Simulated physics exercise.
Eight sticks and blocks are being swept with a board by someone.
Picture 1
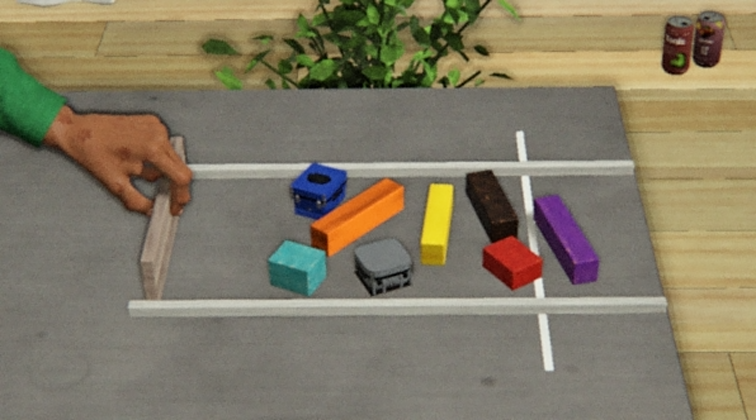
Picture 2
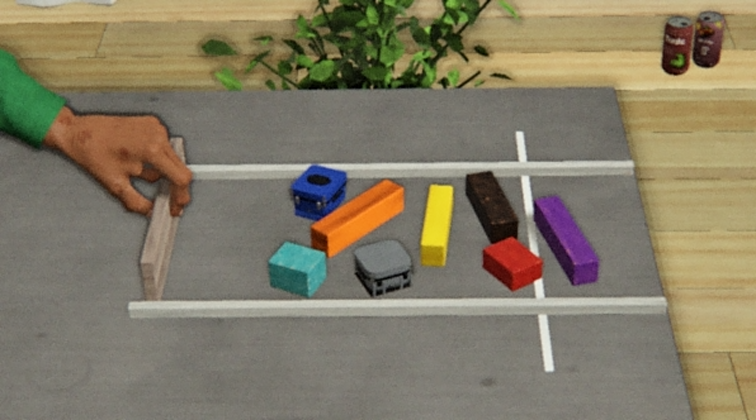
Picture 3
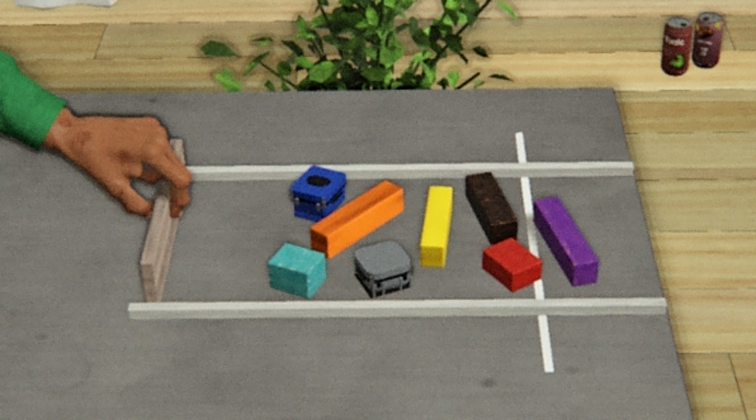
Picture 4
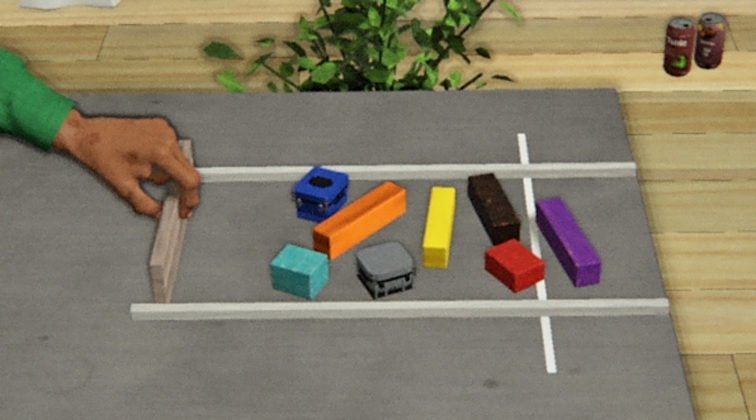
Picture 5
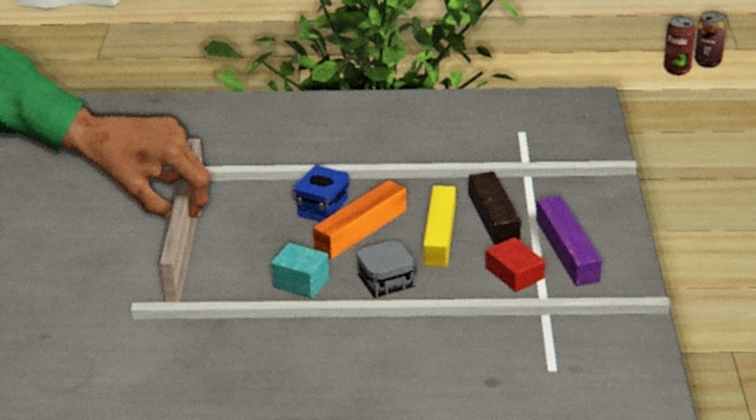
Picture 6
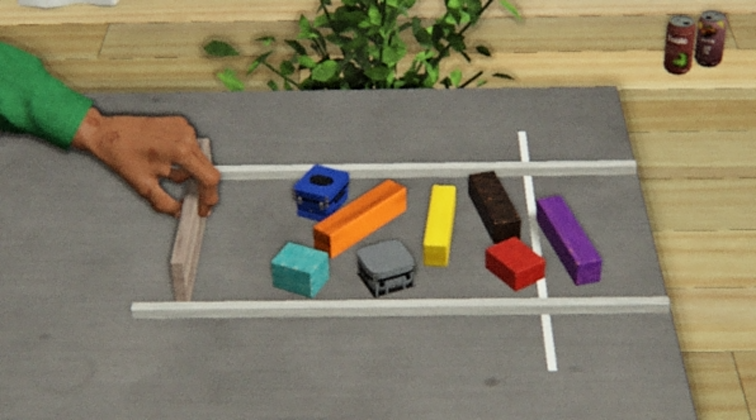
A hand slides a wooden board slightly right toward colourful blocks that stay still.
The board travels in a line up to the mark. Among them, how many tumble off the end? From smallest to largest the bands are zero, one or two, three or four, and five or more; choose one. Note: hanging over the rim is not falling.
The right band is one or two.
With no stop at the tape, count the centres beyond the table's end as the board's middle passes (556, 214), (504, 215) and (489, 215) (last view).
3, 0, 0.
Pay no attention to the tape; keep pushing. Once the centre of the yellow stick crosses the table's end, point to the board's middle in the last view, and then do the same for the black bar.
About (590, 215), and about (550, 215) for the other.
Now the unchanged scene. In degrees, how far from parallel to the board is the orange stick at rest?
Angle: Close to 30 degrees.
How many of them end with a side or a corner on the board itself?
The count is 3.
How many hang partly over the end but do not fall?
Overhang count: 2.
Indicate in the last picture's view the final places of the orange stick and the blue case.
Final spots - orange stick (572, 218), blue case (550, 186).
A little later, none off yet; purple bar at rest near (568, 239); red block at rest near (515, 264); black bar at rest near (494, 207).
Next, none off yet; purple bar moving near (576, 240); red block shifted a little near (544, 261); black bar shifted a little near (536, 208).
When it is over, the number that fall off is one or two; down, purple bar.
